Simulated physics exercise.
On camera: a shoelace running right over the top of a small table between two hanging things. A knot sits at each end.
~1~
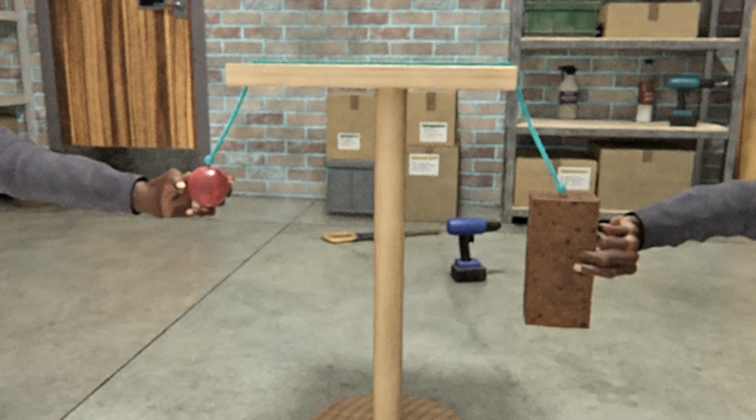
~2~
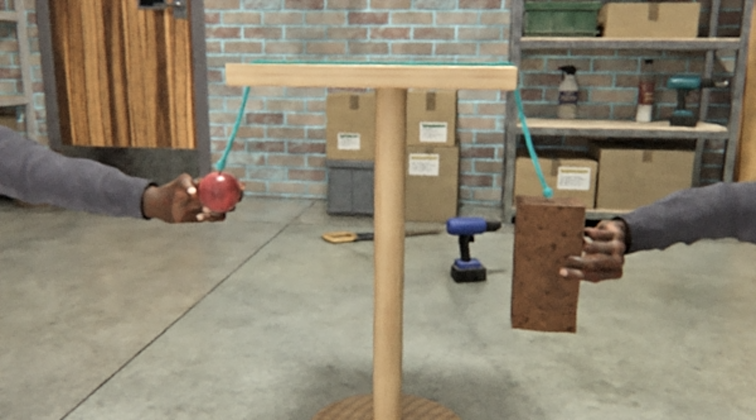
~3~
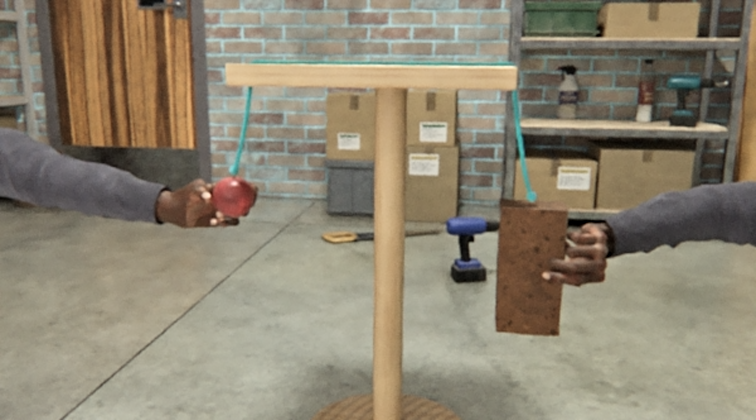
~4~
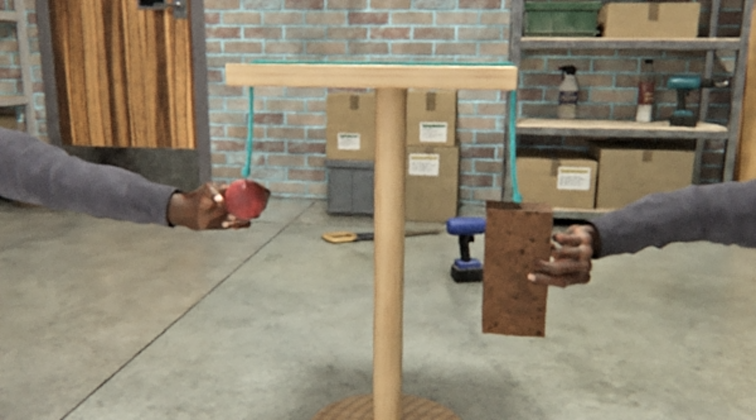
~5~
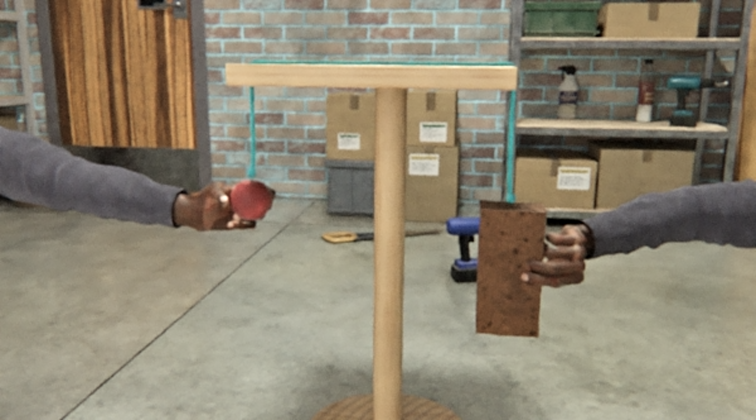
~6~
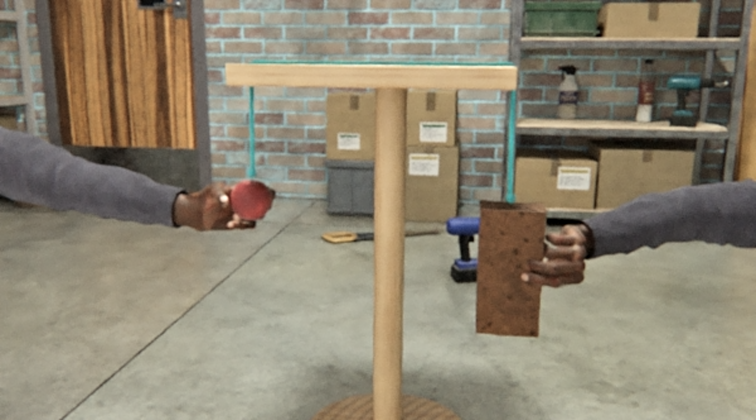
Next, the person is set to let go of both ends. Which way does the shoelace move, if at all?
The shoelace moves right.
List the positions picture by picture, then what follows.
In the first frame, left apple (208, 187); right brick (559, 259); shoelace over the top (388, 64).
In the second frame, left apple (220, 192); right brick (546, 264).
In the third frame, left apple (234, 197); right brick (530, 267).
In the fourth frame, left apple (246, 199); right brick (515, 268).
In the fifth frame, left apple (252, 200); right brick (509, 269).
In the sixth frame, left apple (252, 200); right brick (509, 269); shoelace over the top (388, 64).
Then, 0.56 s after the last picture, left apple pulled up onto the top; right brick down on the floor.
Then, 1.06 s after the last picture, left apple down on the floor; right brick down on the floor.
At rest, left apple down on the floor; right brick down on the floor. The shoelace runs down on the right.
